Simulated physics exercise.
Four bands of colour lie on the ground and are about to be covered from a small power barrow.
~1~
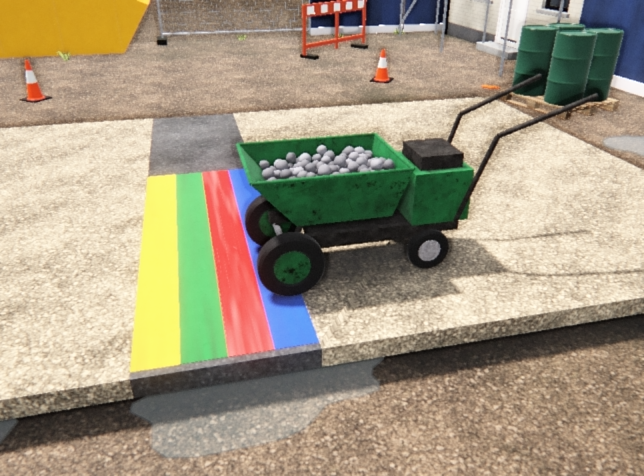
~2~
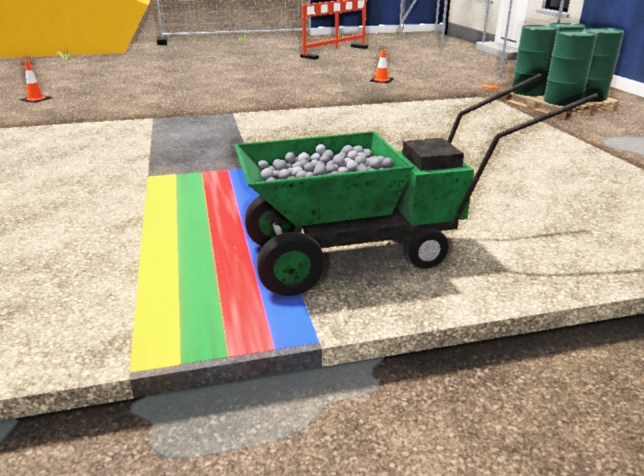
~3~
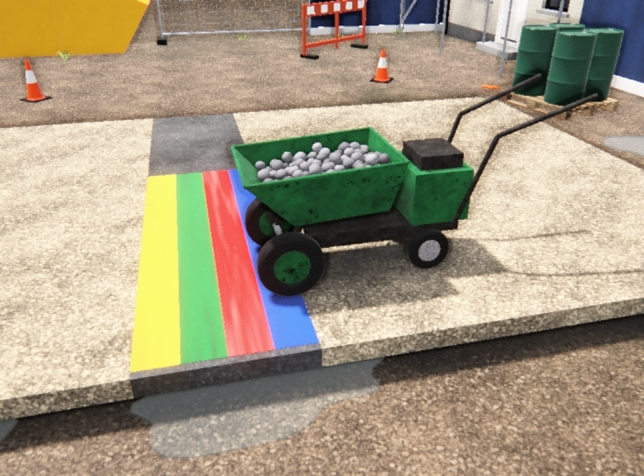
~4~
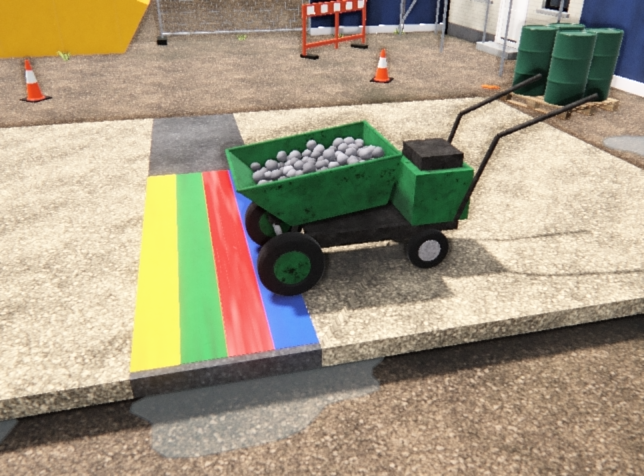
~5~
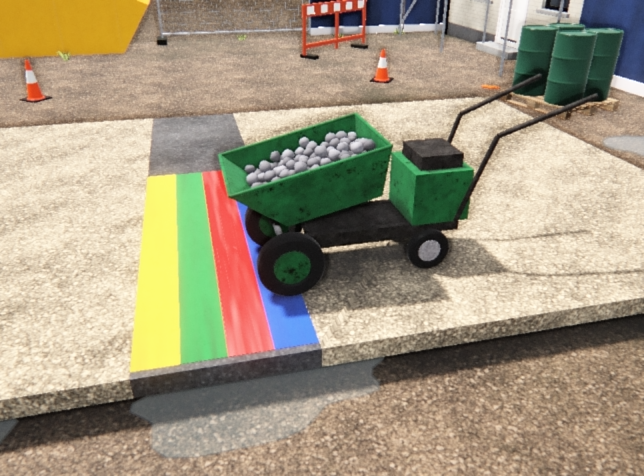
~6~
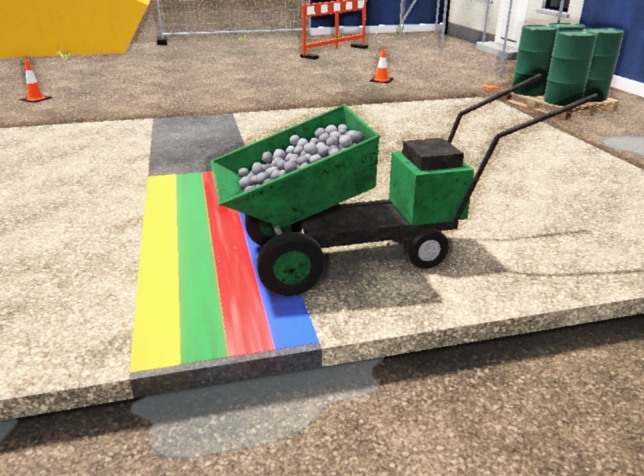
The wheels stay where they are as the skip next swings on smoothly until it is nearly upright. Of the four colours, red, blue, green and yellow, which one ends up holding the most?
The yellow one holds the most.
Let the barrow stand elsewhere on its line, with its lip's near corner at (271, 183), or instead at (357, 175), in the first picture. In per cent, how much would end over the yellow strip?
30 %, then 10 %.
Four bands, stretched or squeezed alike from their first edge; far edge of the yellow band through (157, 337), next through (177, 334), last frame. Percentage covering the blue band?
First case 0 per cent, second case 0 per cent.
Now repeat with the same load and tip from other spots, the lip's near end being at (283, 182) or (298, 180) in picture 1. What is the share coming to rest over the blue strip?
In order: 0 % and 0 %.
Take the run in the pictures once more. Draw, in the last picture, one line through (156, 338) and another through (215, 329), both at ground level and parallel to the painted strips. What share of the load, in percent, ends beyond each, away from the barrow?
In turn 60 and 90 in a hundred.
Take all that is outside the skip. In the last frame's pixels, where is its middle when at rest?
Somewhere around (141, 280) in the final view.
Soon after the last picture, skip tipped steeply; all in the skip.
A little later, skip tipped right over; about two thirds in the skip; a stray few over the green strip; about a quarter over the yellow strip; a stray few falling; a stray few off the paint.
Later still, skip tipped right over; a small part in the skip; a stray few over the red strip; a small part over the green strip; about a third over the yellow strip; about a third off the paint.
At rest, skip tipped right over; a small part in the skip; none over the blue strip; a stray few over the red strip; a small part over the green strip; about a third over the yellow strip; about a third off the paint.
